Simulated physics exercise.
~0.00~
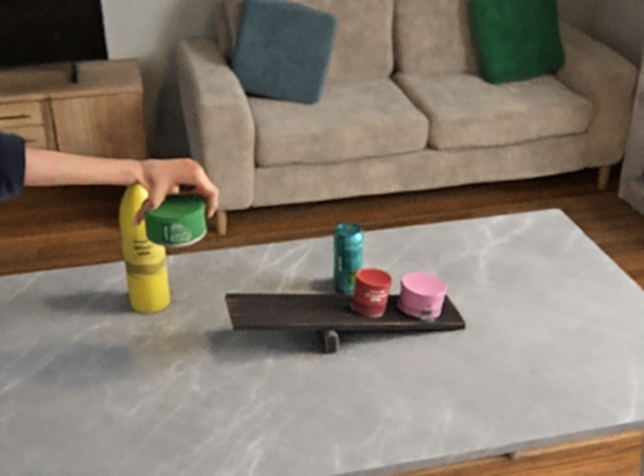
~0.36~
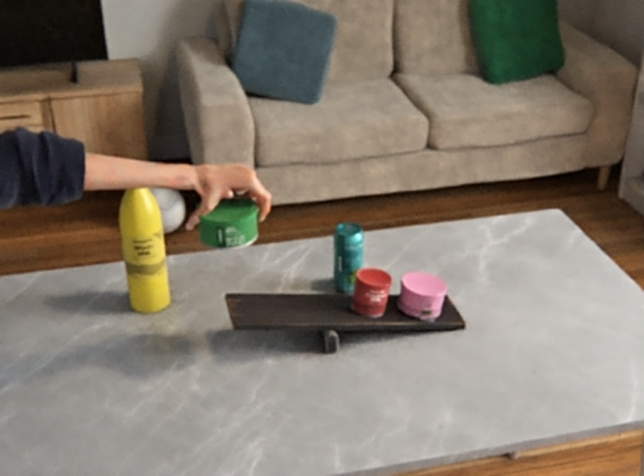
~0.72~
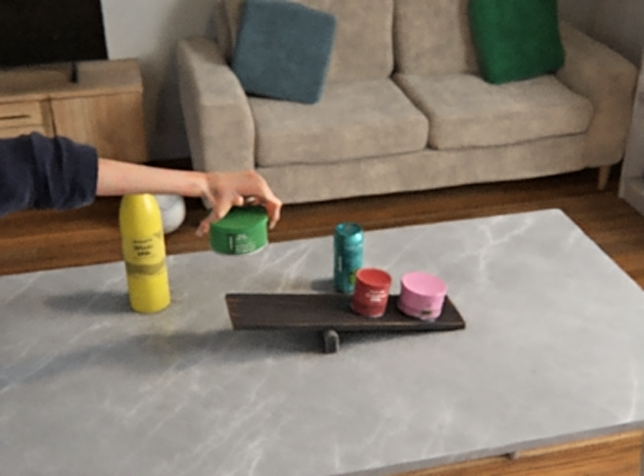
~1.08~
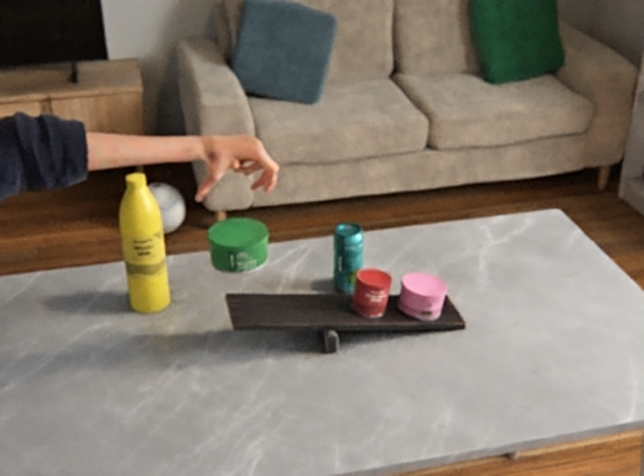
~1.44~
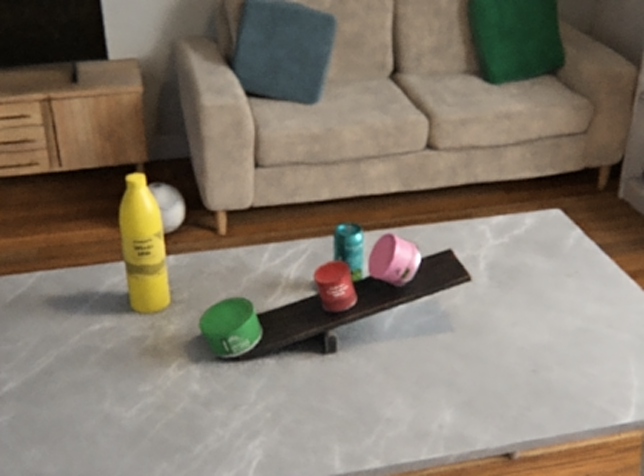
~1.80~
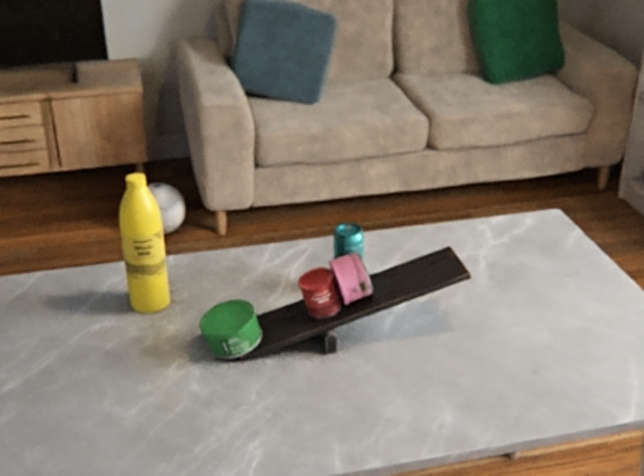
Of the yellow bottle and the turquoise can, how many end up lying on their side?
Neither of them does. The yellow bottle and the turquoise can are both still standing upright at the end.
On a grey table, a hand drops a green tub, tipping a loaded see-saw left.
